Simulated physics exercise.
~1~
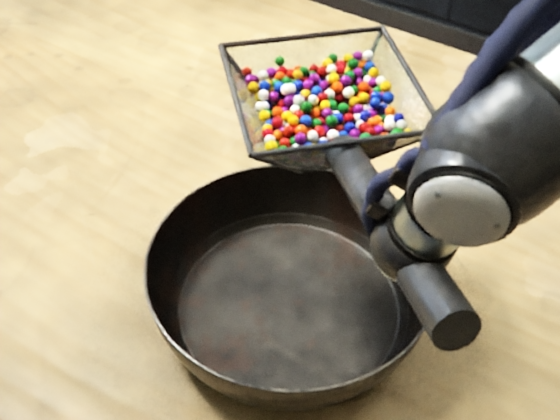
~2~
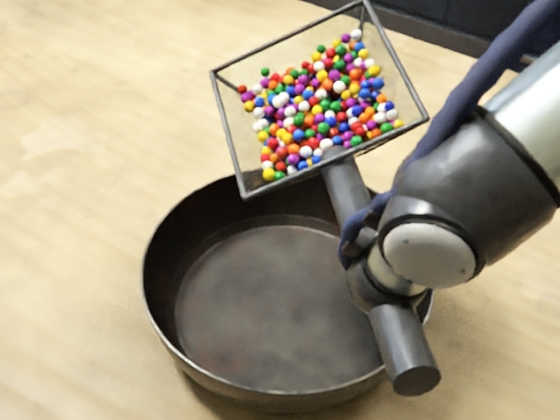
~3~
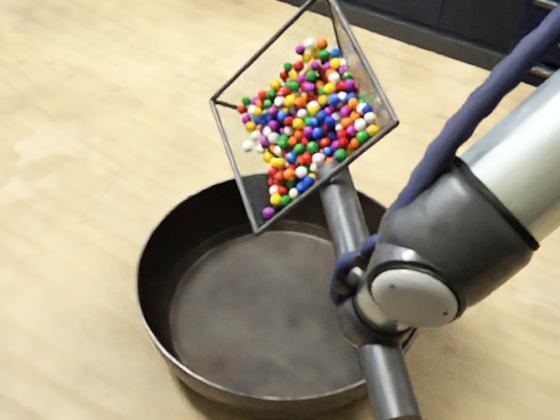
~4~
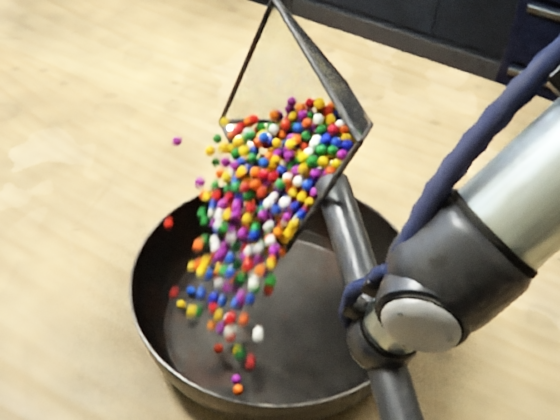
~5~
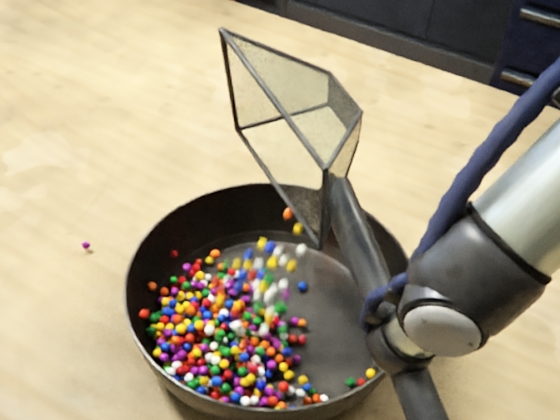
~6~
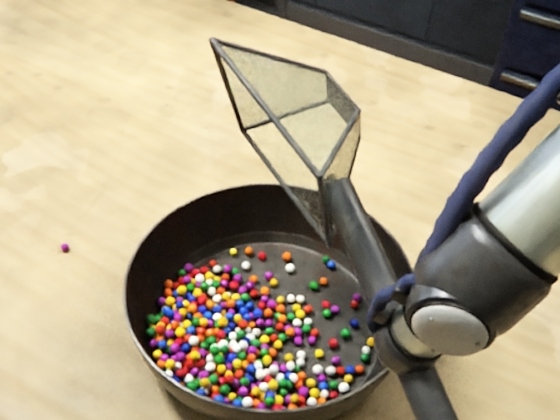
A robot arm tips a scoop of colorful beads into a pan, emptying it.
